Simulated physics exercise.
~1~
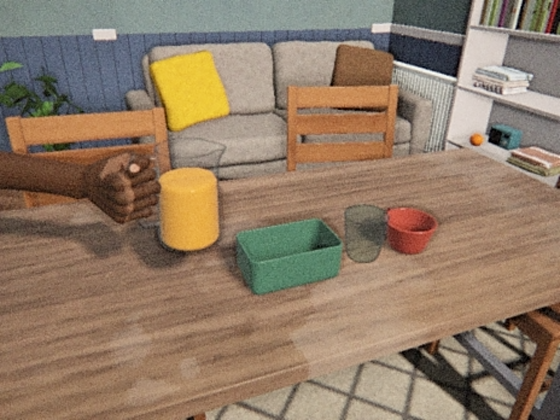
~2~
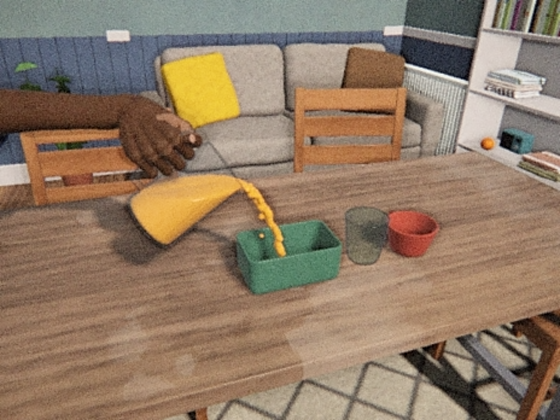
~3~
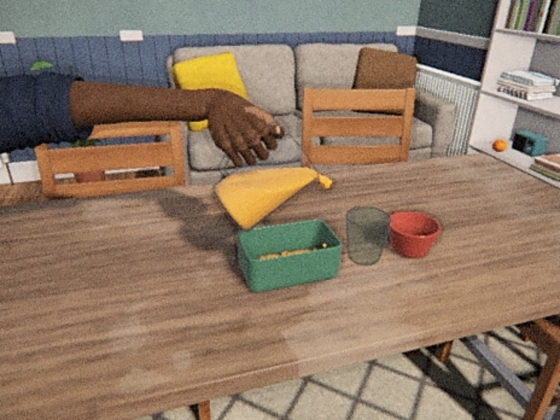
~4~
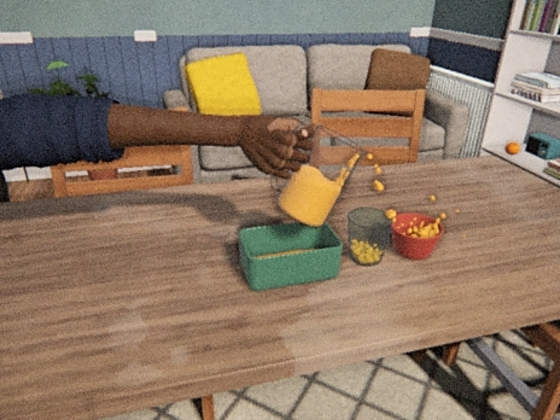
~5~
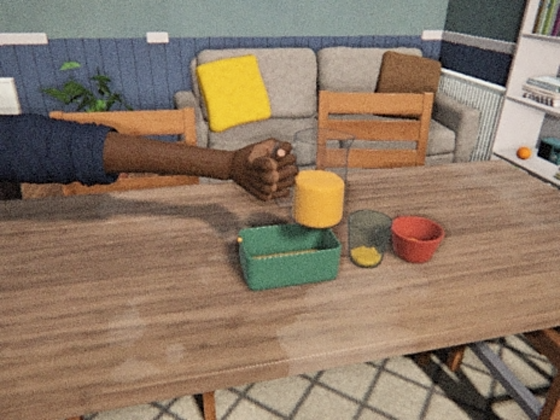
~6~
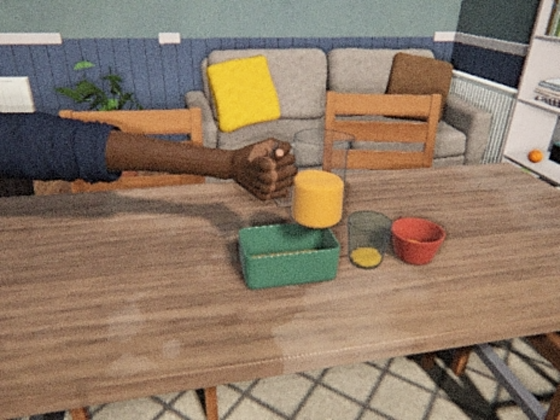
Hand tilting a jug of orange juice over a green box, moving right past a glass and red cup, then levelling it.
